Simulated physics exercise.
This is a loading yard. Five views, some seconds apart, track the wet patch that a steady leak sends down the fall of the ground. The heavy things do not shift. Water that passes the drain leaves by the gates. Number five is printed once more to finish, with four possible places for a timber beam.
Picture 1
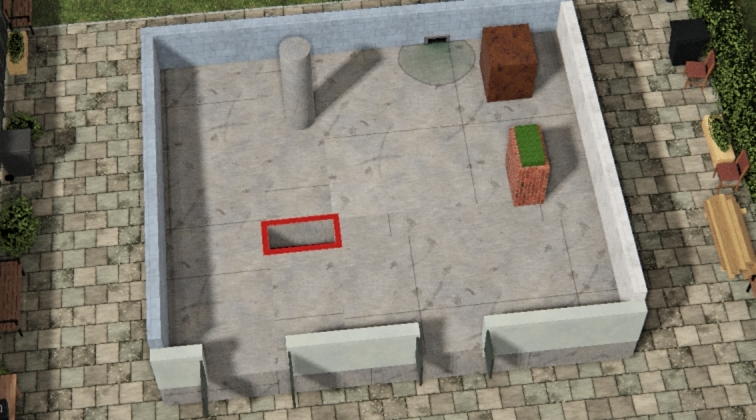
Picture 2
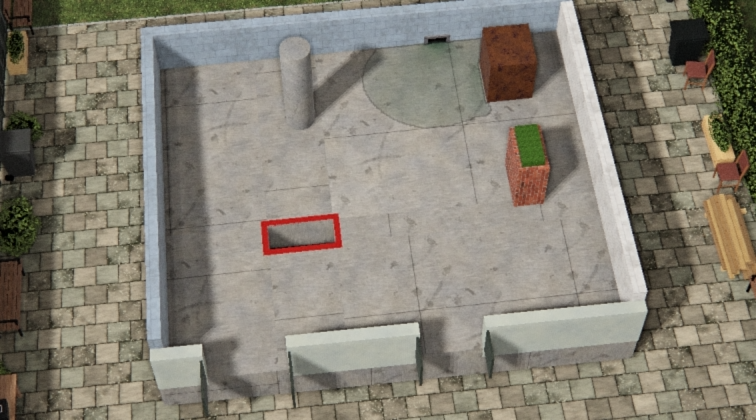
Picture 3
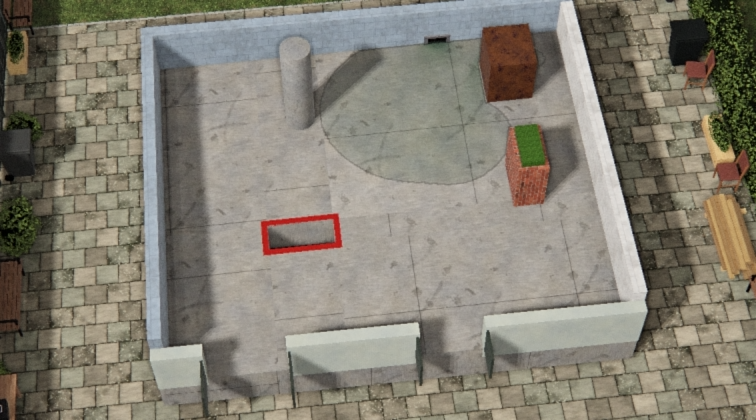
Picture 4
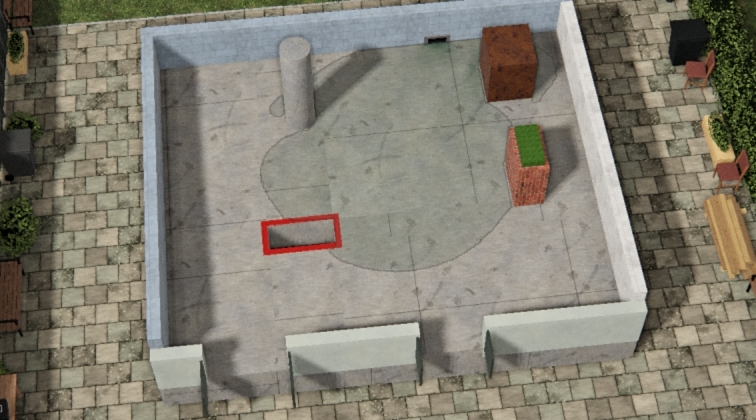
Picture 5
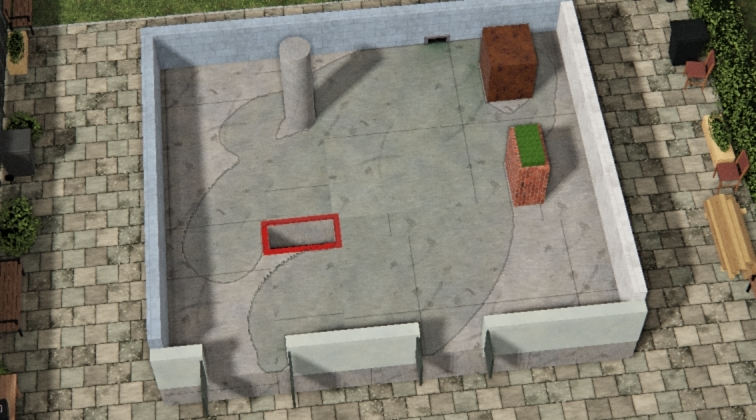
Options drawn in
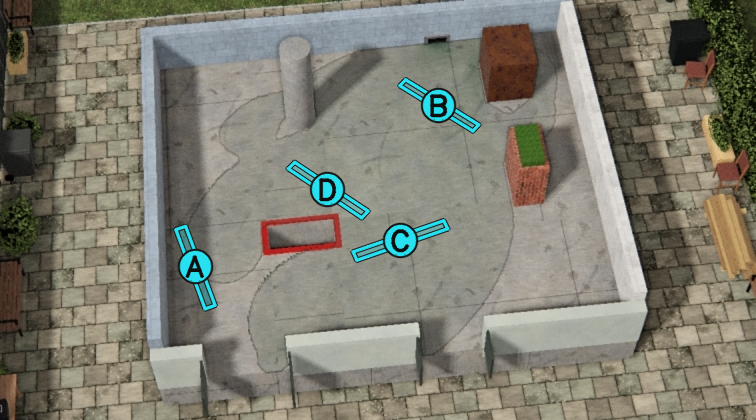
In this clip, water spreads from an outfall in the back wall of a walled loading yard, widening around a grey column and two blocks, reaching the red-edged gully and then extending past it toward the front wall.
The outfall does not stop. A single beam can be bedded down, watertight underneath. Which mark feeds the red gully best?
C beats the others.
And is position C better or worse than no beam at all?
It is better.
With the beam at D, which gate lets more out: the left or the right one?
More leaves on the left.
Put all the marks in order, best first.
Best to worst: C, A, B, D.
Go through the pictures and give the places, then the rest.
In the first picture, outfall at (437, 39); red gully at (301, 234); open gate at (248, 363); open gate at (449, 341); 3 % of the ground under water, visible out to (451, 79); red gully still dry.
In the second picture, 9 % of the ground under water, visible out to (415, 122); red gully still dry.
In the third picture, 20 % of the ground under water, visible out to (365, 169); red gully still dry.
In the fourth picture, 37 % of the ground under water, visible out to (361, 262); red gully taking water.
In the fifth picture, 57 % of the ground under water, visible out to (285, 326); red gully taking water.
In cyan, A from (180, 227) to (210, 307); B from (402, 82) to (475, 127); C from (355, 256) to (445, 224); D from (291, 165) to (364, 214).
Choosing A, about 30 % of the stream goes into the red gully, about 70 % out by the gates.
Choosing B, about 13 % of the stream goes into the red gully, about 87 % out by the gates.
Choosing C, about 49 % of the stream goes into the red gully, about 51 % out by the gates.
Choosing D, next to none of the stream goes into the red gully, about 99 % out by the gates.
